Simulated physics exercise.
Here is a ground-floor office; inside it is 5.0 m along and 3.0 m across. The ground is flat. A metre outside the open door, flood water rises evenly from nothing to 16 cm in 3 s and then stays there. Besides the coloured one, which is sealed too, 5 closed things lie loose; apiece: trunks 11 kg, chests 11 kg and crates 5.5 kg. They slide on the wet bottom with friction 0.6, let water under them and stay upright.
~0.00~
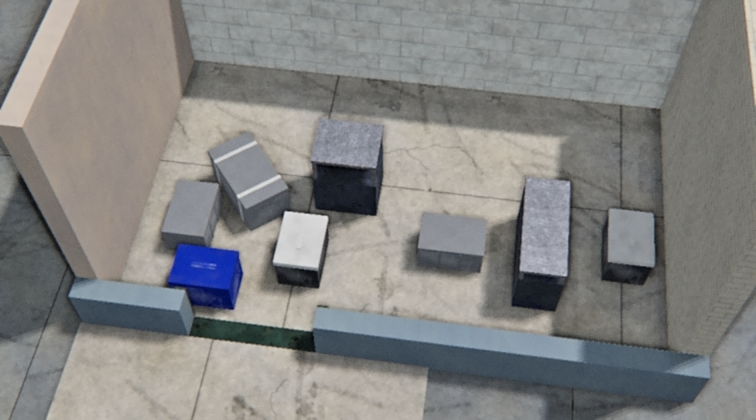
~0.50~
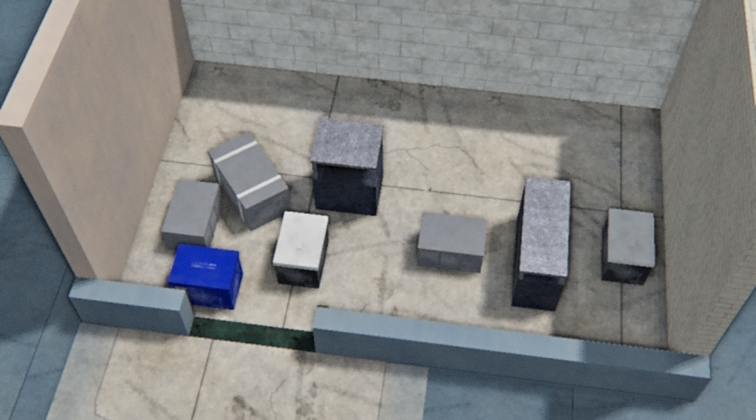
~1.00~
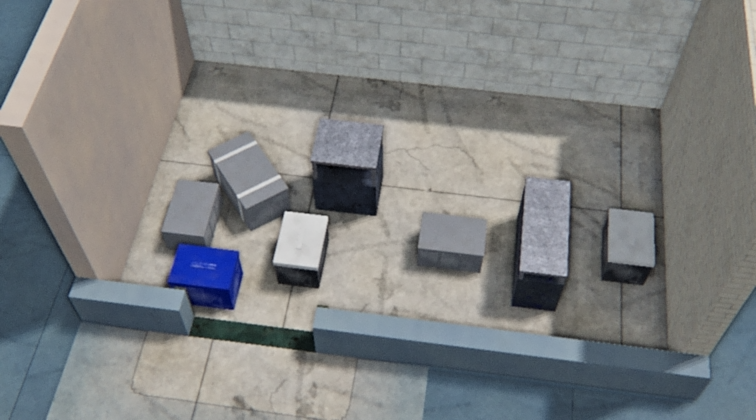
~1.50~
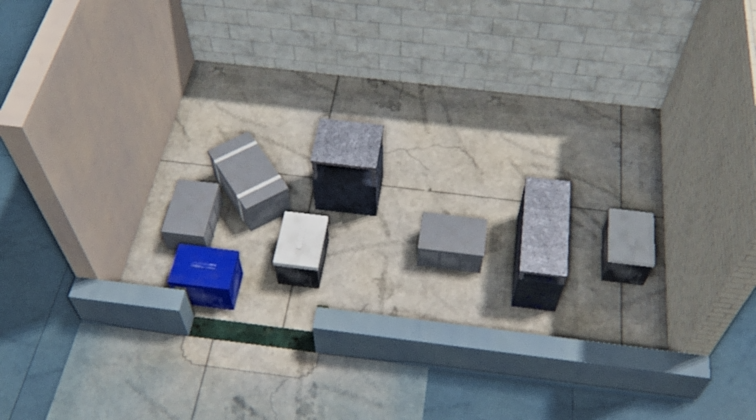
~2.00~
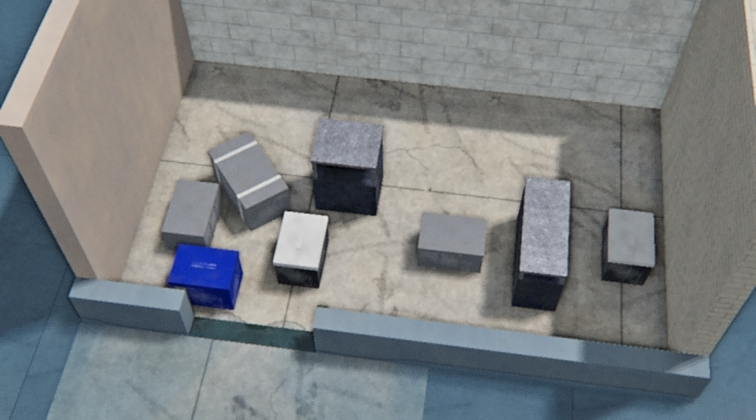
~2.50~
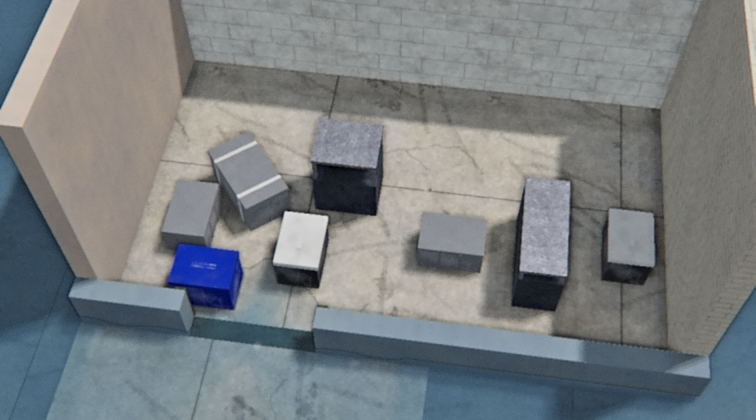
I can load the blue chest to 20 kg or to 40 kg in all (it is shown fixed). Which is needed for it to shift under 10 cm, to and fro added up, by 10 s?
For it, only the higher weight holds it.
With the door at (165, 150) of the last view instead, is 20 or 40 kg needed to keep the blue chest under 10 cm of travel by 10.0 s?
In that case the smaller load will do.
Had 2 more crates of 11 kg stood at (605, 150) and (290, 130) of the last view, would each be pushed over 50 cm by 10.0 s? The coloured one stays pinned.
In turn: Short of it, more.
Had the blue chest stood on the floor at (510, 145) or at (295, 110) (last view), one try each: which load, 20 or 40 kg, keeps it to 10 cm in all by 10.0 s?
In turn: Either load holds; it takes the larger.
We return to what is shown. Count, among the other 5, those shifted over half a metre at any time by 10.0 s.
I count 2.
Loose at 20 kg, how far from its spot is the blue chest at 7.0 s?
About 30 cm.
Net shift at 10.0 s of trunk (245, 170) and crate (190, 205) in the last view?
In that order: 100 cm, 30 cm.
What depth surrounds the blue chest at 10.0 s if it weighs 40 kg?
Roughly 7 cm.
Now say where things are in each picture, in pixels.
In the first picture, the blue chest at (204, 266), on the bottom; 0.0 m2 under water; 0 of 6 have shifted.
In the second picture, the blue chest at (204, 266), on the bottom; 0.0 m2 under water; 0 of 6 have shifted.
In the third picture, the blue chest at (204, 266) rests on the ground; 0.0 m2 under water; 0 of 6 have shifted.
In the fourth picture, the blue chest at (204, 266) rests on the ground; water covers 0.0 m2; 0 of 6 have shifted.
In the fifth picture, the blue chest at (204, 266) rests on the ground; water covers 0.0 m2; 0 of 6 have shifted.
In the sixth picture, the blue chest at (204, 266) rests on the ground; water covers 0.4 m2; 0 of 6 have shifted.
After 3.5 s the blue chest would be 2 cm from its start with 20 kg and 0 cm from its start with 40 kg; 6 cm of water round it then.
After 4.5 s the blue chest would be 28 cm from its start with 20 kg and 0 cm from its start with 40 kg; 6 cm of water round it then.
After 7.0 s the blue chest would be 29 cm from its start with 20 kg and 0 cm from its start with 40 kg; 6 cm of water round it then.
After 10.0 s the blue chest would be 30 cm from its start with 20 kg and 0 cm from its start with 40 kg; 7 cm of water round it then.
